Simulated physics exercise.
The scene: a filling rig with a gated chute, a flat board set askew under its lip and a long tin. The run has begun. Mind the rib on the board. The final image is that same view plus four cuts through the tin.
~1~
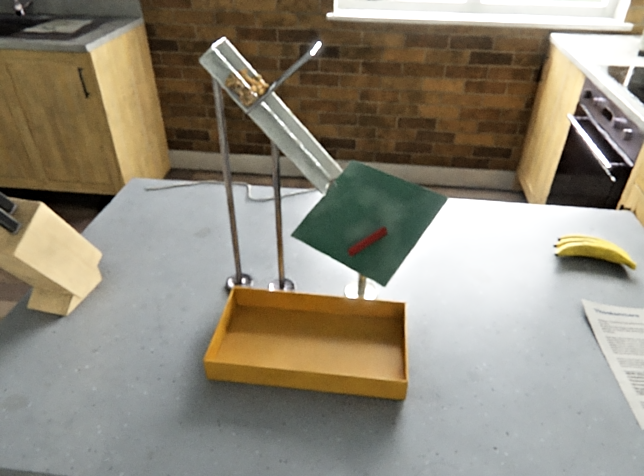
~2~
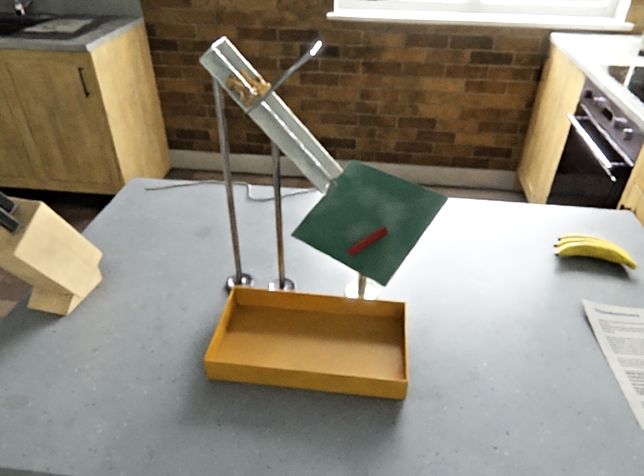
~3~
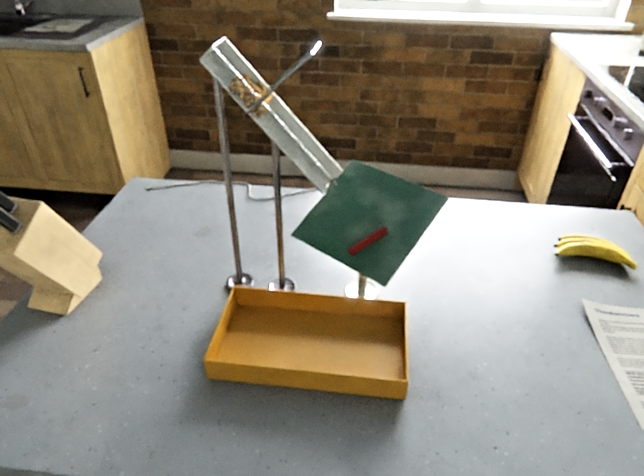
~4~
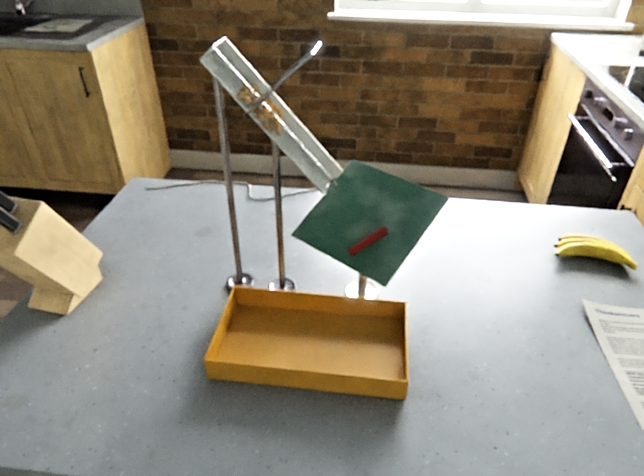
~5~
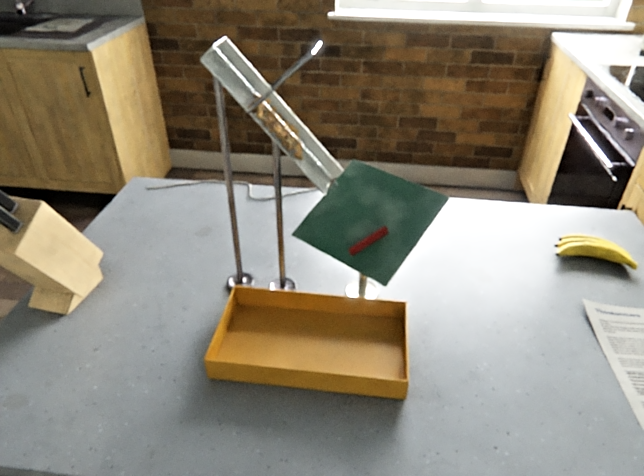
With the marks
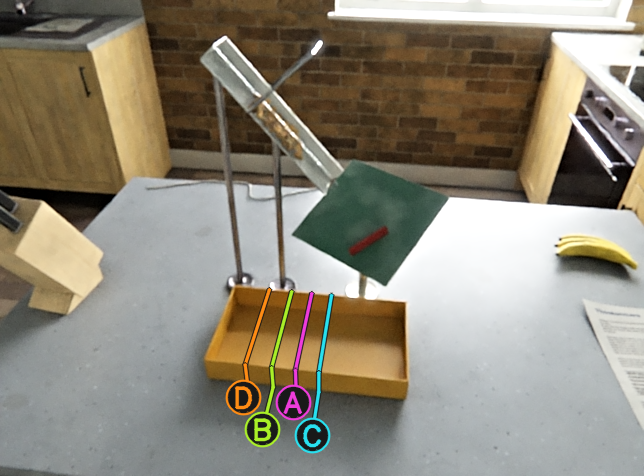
On a grey kitchen worktop, a small mass of tan pieces slides down a steep metal chute towards the lower right, nearing its lip, while the tilted green board with a red rib and the empty orange tin stay still.
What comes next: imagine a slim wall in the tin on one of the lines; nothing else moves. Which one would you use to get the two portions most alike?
Line A.
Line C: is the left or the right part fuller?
The left side.
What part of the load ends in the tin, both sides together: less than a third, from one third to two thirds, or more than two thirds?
More than two thirds.
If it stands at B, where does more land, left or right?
Right.
On the marked copy, line A crosses the front rim at (295, 369); line B crosses the front rim at (271, 366); line C crosses the front rim at (319, 371); line D crosses the front rim at (245, 363).
If A is chosen, of what is caught, roughly a third on the left of the divider, roughly two thirds on the right.
If B is chosen, of what is caught, about a tenth on the left of the divider, almost all on the right.
If C is chosen, of what is caught, the larger part on the left of the divider, about a tenth on the right.
If D is chosen, of what is caught, just a few on the left of the divider, almost all on the right.
